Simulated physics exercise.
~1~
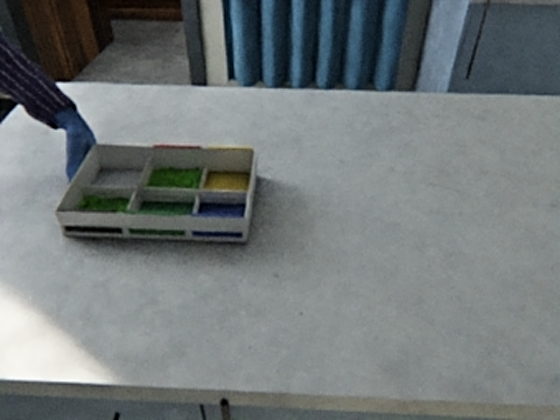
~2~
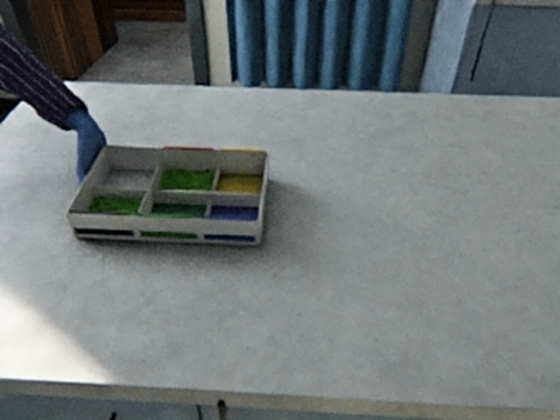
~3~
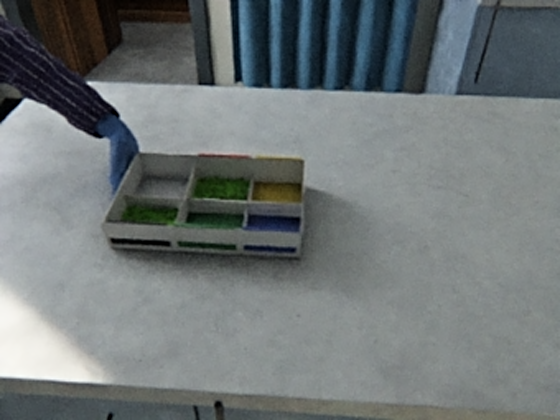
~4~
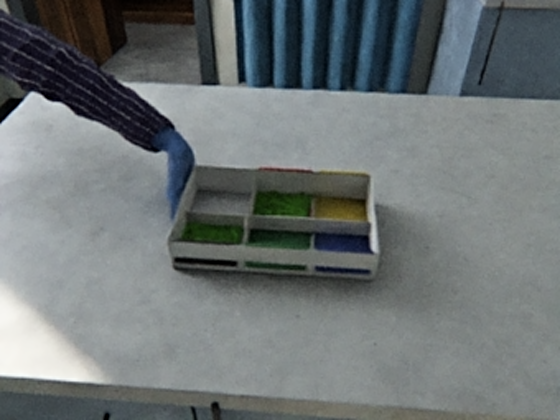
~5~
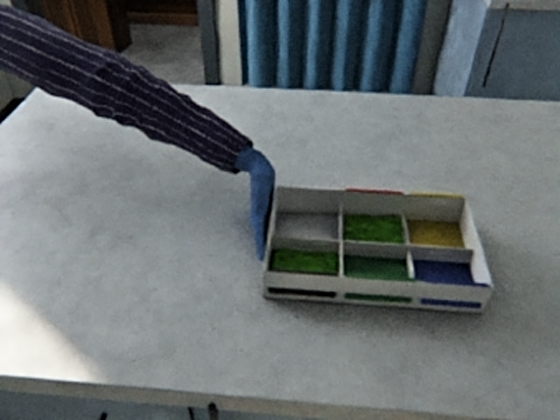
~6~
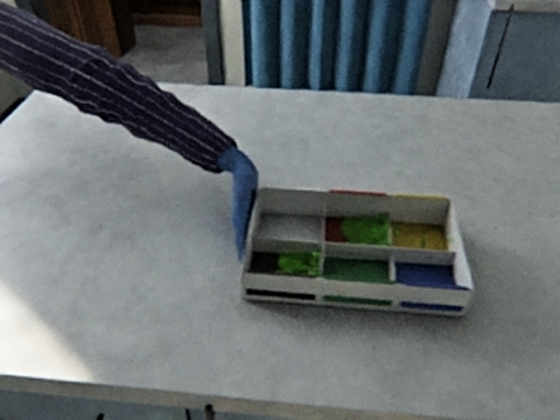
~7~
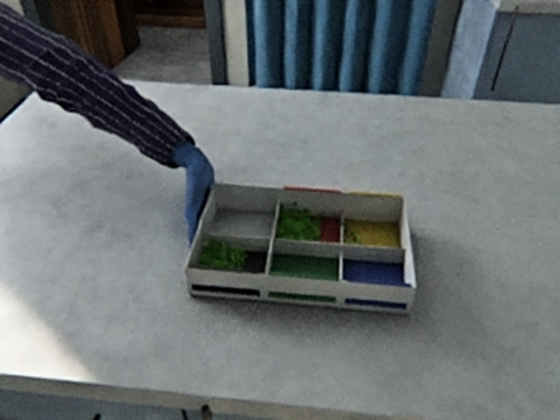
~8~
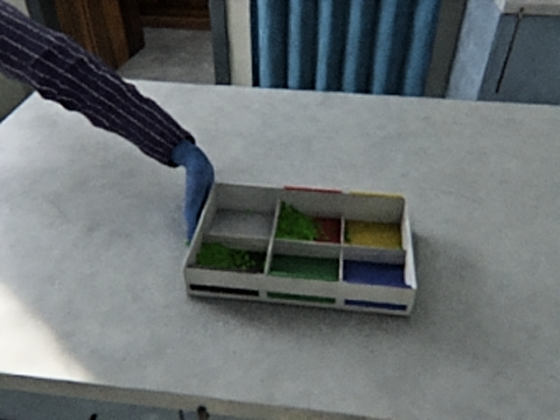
In this clip, a blue-gloved hand slides a divided tray holding green pieces in two compartments rightward across a pale table, then back left a shorter way. The pieces shift and bunch up within their compartments, and the tray comes to rest with them still almost entirely there.
